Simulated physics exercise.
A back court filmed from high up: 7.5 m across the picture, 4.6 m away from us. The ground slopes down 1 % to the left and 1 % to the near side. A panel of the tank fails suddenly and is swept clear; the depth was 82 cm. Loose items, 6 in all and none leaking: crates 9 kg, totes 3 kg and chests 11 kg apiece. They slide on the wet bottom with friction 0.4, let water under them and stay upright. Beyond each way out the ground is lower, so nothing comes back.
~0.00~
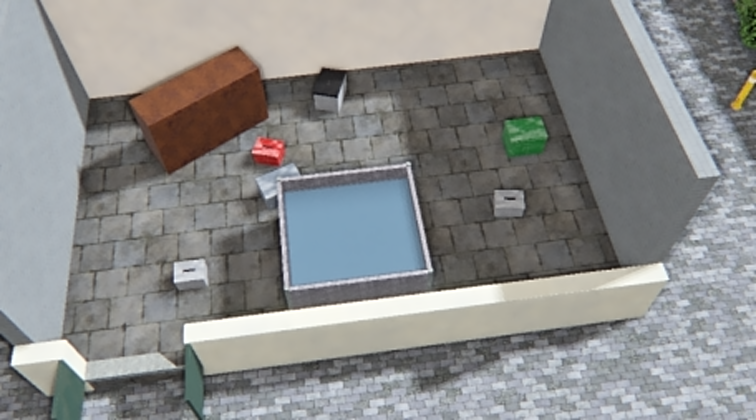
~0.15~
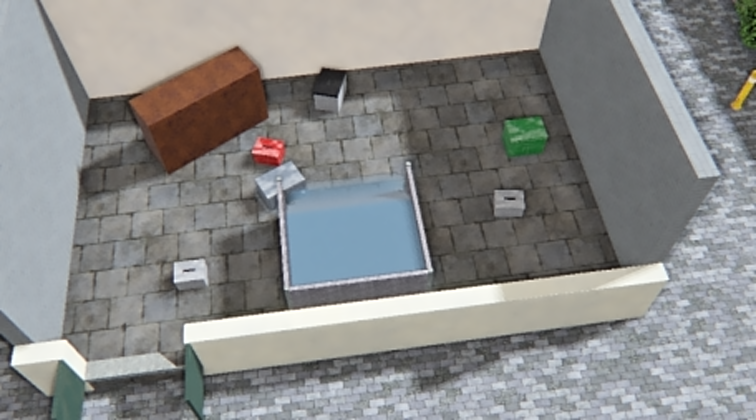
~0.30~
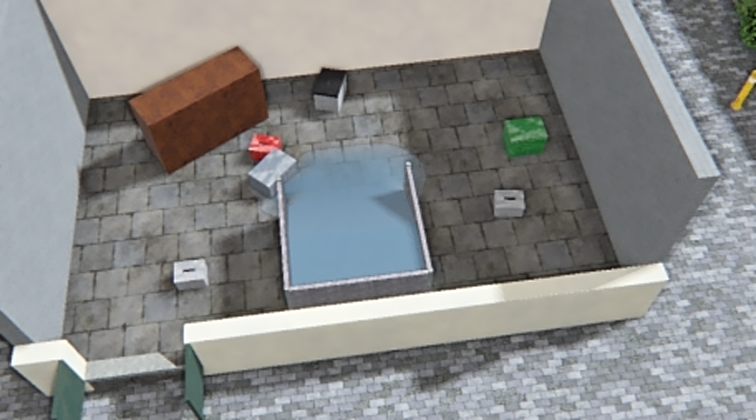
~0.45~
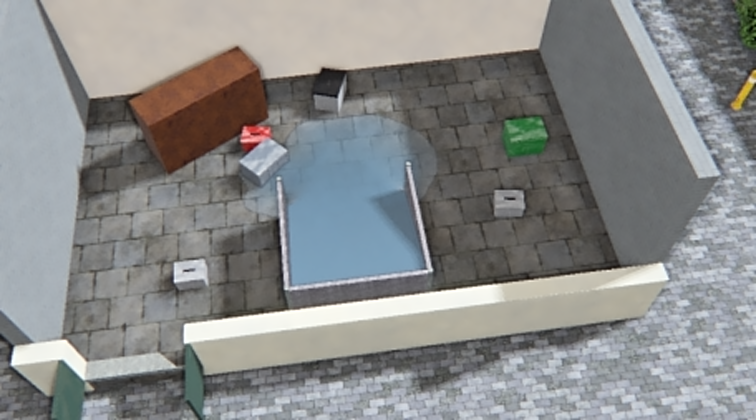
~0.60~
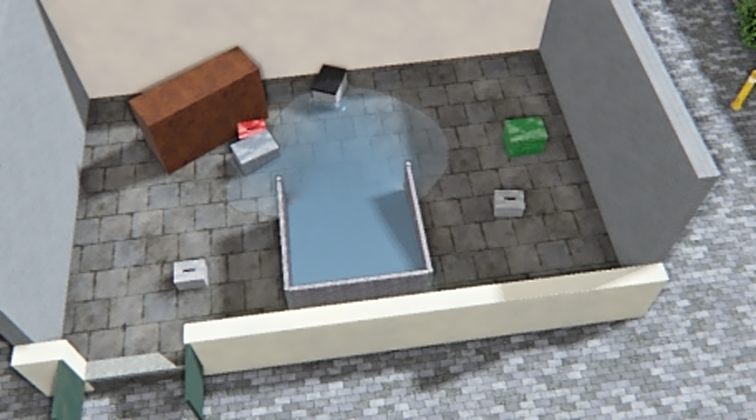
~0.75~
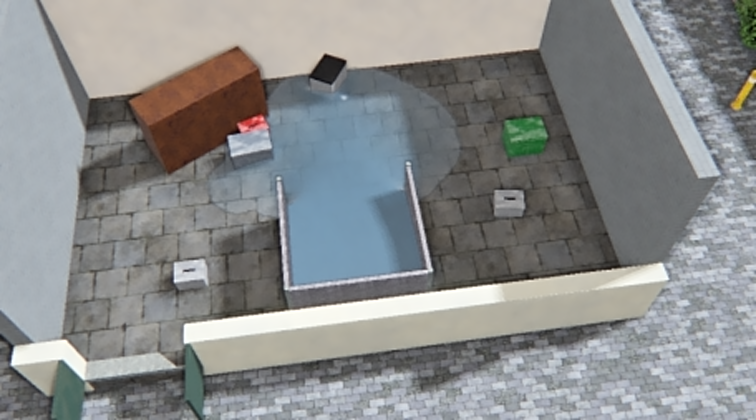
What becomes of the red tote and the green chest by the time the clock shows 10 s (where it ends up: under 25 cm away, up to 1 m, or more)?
Red tote gets carried off; green chest travels far.
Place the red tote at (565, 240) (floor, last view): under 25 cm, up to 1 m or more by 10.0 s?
It ends far away.
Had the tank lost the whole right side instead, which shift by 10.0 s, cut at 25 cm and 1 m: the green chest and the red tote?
Then the green chest gets carried off, the red tote ends far away.
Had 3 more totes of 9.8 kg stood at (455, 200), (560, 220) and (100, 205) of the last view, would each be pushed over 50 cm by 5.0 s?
In that order: Short of it, over, over.
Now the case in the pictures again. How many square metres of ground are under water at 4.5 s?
Roughly 30 m2.
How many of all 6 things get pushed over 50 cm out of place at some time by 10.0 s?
I count 5.
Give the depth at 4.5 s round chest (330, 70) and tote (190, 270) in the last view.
About 6 and 2 cm.
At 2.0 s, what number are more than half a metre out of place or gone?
I count 2.
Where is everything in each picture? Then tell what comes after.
The first picture shows the red tote at (268, 147), on the bottom; the green chest at (526, 128) rests on the ground; 2.6 m2 under water; 0 of 6 have shifted.
The second picture shows the red tote at (268, 147) rests on the ground; the green chest at (526, 128) rests on the ground; water covers 3.7 m2; 0 of 6 have shifted.
The third picture shows the red tote at (264, 143), on the bottom, 9 cm from its start; the green chest at (526, 128) rests on the ground; water covers 5.0 m2; 2 of 6 have shifted.
The fourth picture shows the red tote at (255, 134), on the bottom, 32 cm from its start; the green chest at (526, 128) rests on the ground; water covers 6.8 m2; 2 of 6 have shifted.
The fifth picture shows the red tote at (252, 128), on the bottom, 45 cm from its start; the green chest at (526, 128), on the bottom; water covers 8.6 m2; 3 of 6 have shifted.
The sixth picture shows the red tote at (253, 126) rests on the ground, 49 cm from its start; the green chest at (526, 128) rests on the ground; 10.6 m2 under water; 3 of 6 have shifted.
After 2.0 s the red tote is near (251, 114), 0.5 m from its start, afloat; the green chest is near (526, 128), 0.0 m from its start, aground; 0 of 6 are out; 2 afloat.
After 4.5 s the red tote is near (128, 222), 2.3 m from its start, afloat; the green chest is near (502, 196), 1.3 m from its start, aground; 0 of 6 are out; 2 afloat.
After 7.0 s the red tote is near (95, 344), 3.7 m from its start, afloat; the green chest is near (470, 250), 2.3 m from its start, afloat; 0 of 6 are out; 5 afloat.
After 10.0 s the red tote has gone out; the green chest is near (423, 133), 1.5 m from its start, aground; 2 of 6 are out; 3 afloat.
